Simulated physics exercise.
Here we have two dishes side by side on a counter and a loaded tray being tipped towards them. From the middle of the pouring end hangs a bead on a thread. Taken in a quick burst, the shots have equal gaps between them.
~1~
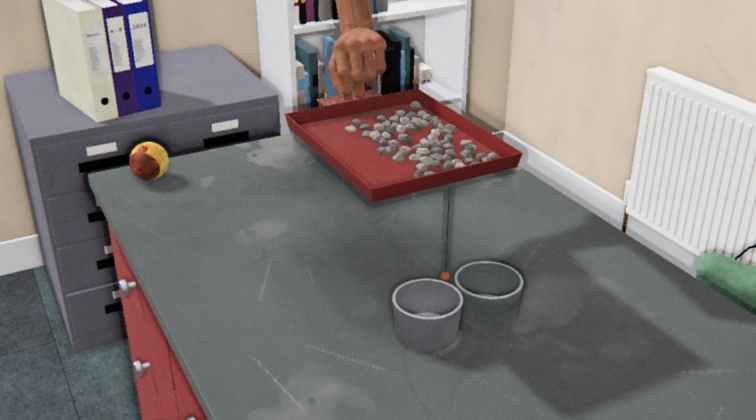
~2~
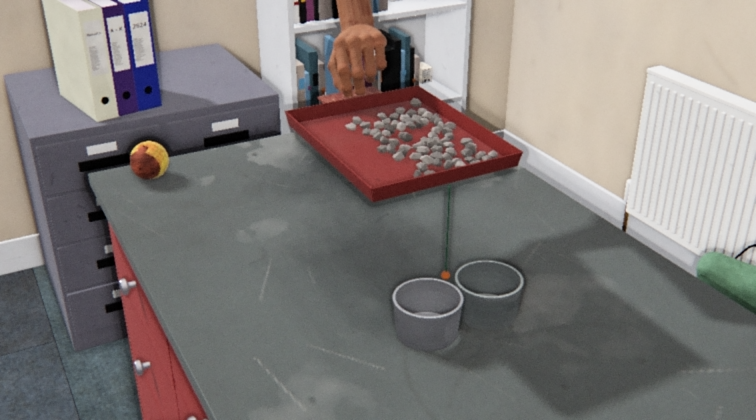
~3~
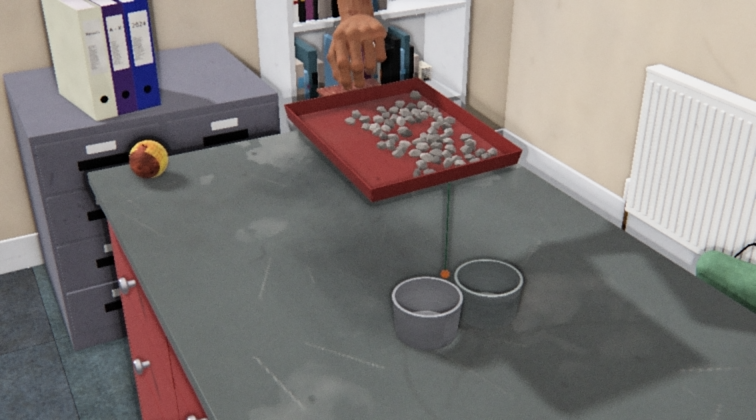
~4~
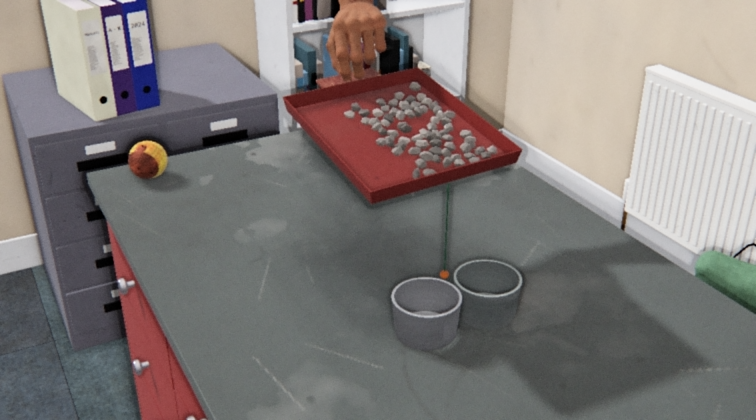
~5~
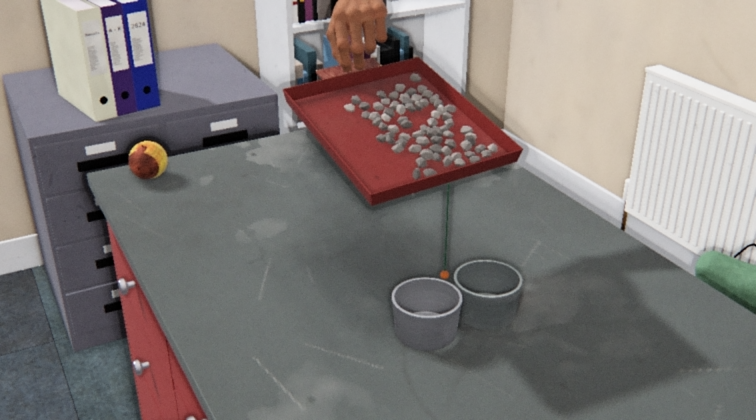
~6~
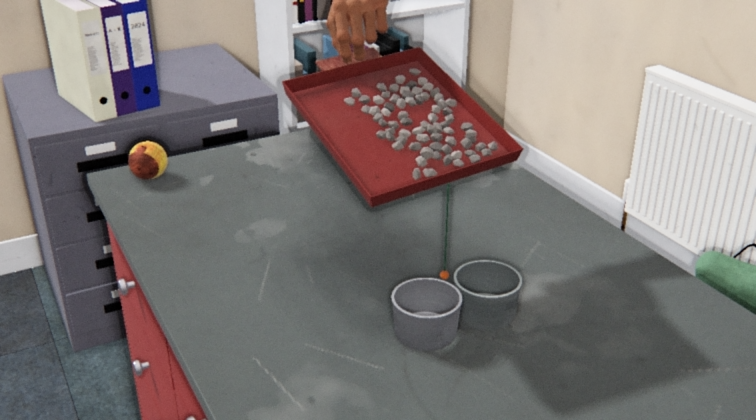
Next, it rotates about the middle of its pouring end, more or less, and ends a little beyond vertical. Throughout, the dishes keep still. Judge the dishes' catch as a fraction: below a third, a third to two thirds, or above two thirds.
Below a third.
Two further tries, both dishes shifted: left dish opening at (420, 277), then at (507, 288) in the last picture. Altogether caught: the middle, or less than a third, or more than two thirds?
First: Under a third. Second: Under a third.
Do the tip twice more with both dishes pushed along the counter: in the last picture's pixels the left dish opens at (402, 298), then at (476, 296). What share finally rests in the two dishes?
First position: Some 30 %; second position: Some 20 %.
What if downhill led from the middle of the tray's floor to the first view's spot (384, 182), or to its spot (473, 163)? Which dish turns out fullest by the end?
The first try: The left dish. The second: The right-hand dish.
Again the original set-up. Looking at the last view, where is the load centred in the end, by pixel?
Roughly pixel (423, 347).
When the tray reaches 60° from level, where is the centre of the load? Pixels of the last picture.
I'd put it at about (425, 169).
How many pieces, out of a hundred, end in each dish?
For the left dish 20 %, for the right dish 0 %.
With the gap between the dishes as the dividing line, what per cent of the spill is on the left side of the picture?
60 per cent, about.
Shortly afterwards, tray tipped steeply; all but a few on the tray; a little in the air.
Next, tray tipped right over; near half on the tray; only a few in the left dish; near a quarter outside both; near a quarter in the air.
Some moments later, tray tipped past a quarter turn; near a quarter in the left dish; the bulk outside both.
In the end, tray tipped past a quarter turn; near a quarter in the left dish; none at all in the right dish; the bulk outside both.
